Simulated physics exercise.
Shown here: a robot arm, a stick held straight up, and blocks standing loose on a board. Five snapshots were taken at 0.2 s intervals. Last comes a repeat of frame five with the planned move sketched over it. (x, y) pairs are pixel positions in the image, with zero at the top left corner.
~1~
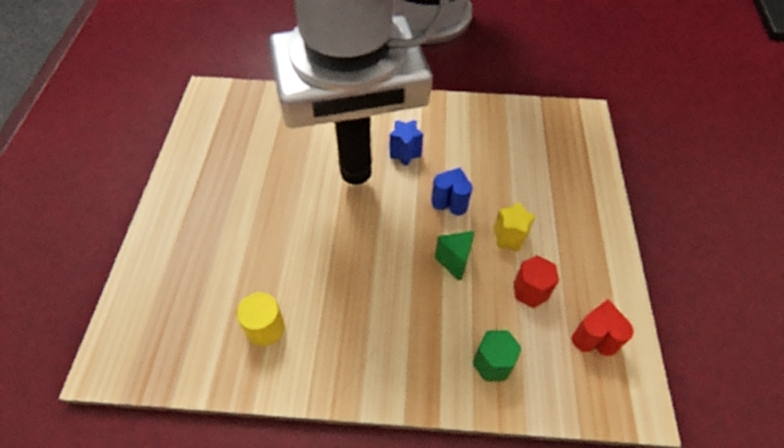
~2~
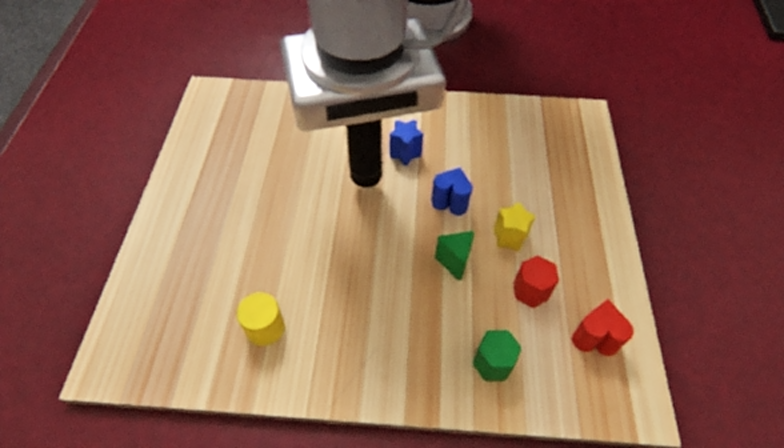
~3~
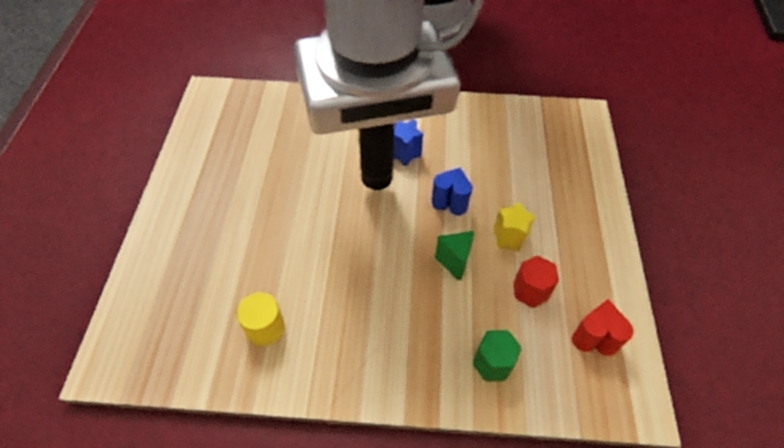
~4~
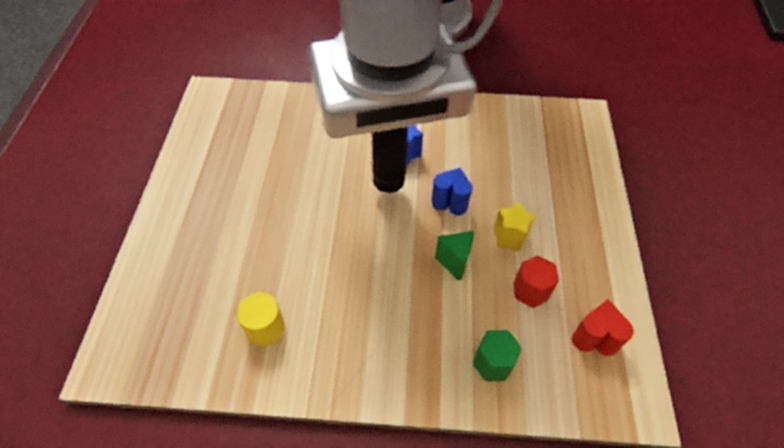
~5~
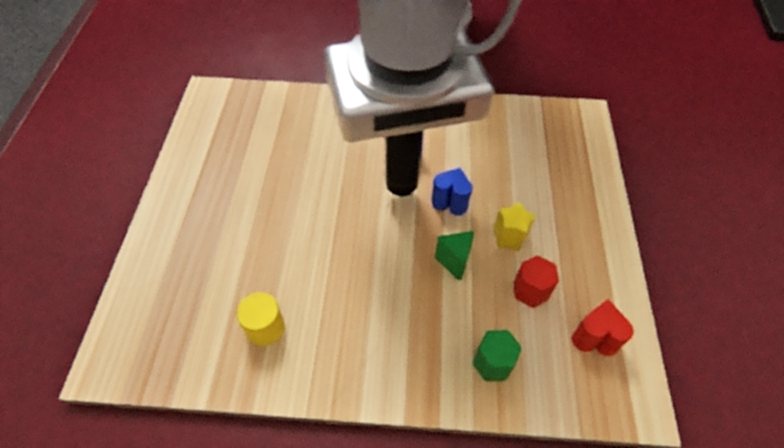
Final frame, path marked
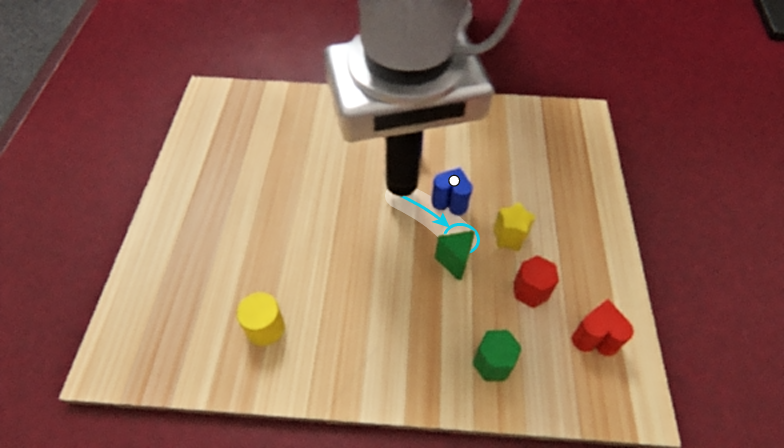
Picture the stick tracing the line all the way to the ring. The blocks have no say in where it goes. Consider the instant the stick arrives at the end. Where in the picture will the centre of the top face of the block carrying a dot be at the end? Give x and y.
Its top face will be centred at roughly (480, 188).
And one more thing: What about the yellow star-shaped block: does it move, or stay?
It is still on its spot.
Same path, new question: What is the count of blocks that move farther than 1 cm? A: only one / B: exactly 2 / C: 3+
(A)
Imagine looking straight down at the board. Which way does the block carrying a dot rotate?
Answer: Anticlockwise.
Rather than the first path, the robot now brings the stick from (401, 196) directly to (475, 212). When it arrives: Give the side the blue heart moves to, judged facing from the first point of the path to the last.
Facing from start to end, it will go to the left.
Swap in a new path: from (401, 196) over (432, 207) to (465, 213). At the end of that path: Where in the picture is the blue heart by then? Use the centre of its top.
Pixel (502, 179).
The line goes from (401, 196) via (433, 214), ending at (461, 239); the dot is on the blue heart.
What follows on the original path. Halfway along, stick (435, 203); blue heart (471, 184), turned 30° anticlockwise.
At the end, stick (464, 228); blue heart (481, 188), turned 70° anticlockwise; green triangular piece unmoved; yellow star-shaped block unmoved.
